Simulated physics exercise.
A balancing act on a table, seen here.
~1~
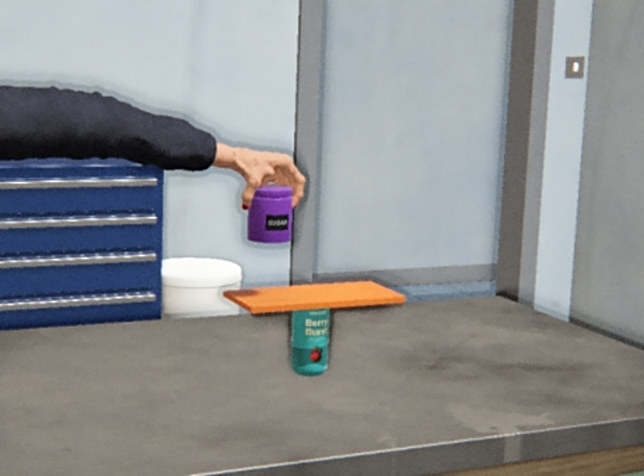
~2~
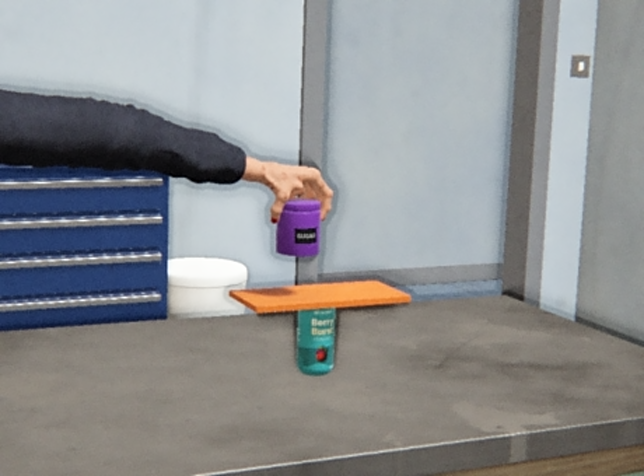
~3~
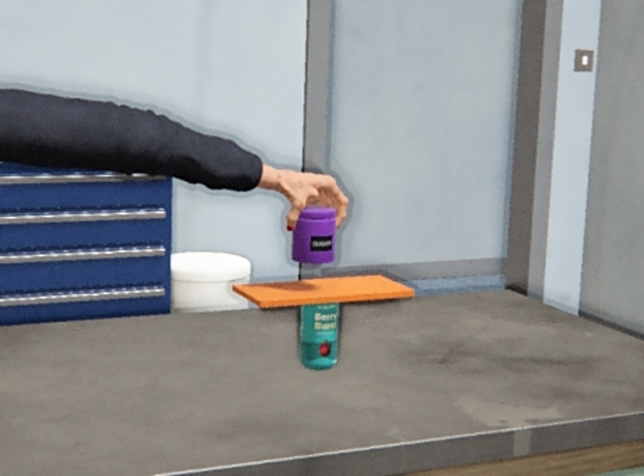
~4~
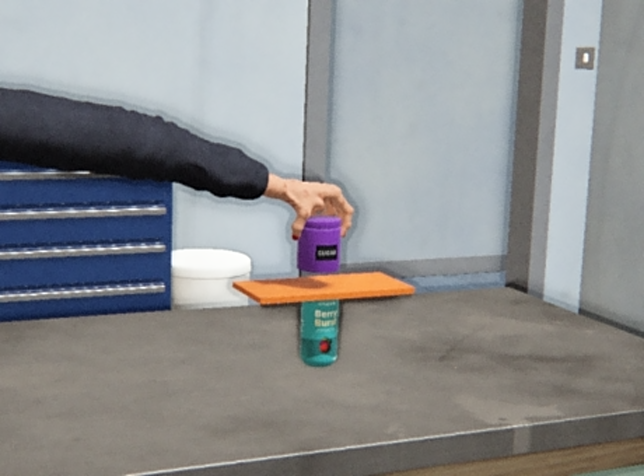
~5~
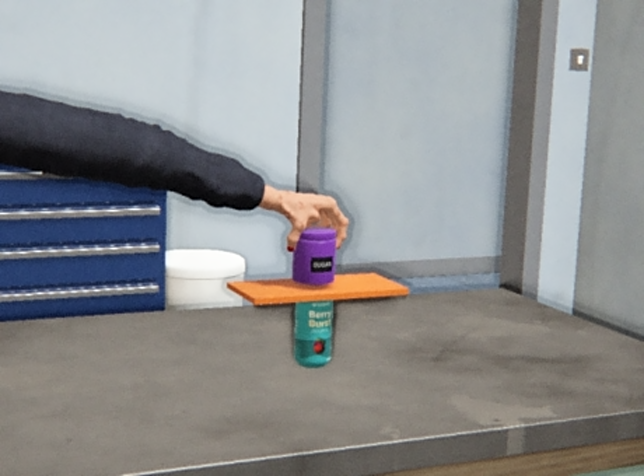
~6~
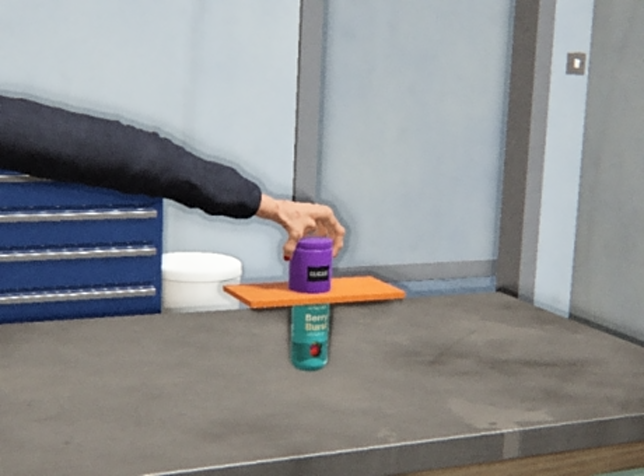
Purple jar being lowered by a hand from the left onto an orange board balanced across a teal can on a table.
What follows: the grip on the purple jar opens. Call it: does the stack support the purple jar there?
Yes, it does.
Then, 0.60 s later than the last frame, things are still on the move.
Then, 1.40 s later than the last frame, as before.
Then, 2.10 s later than the last frame, all is still.
When it is over, all 3 as before. End places, in pixels of the last picture, purple jar near (310, 265). The stack holds.
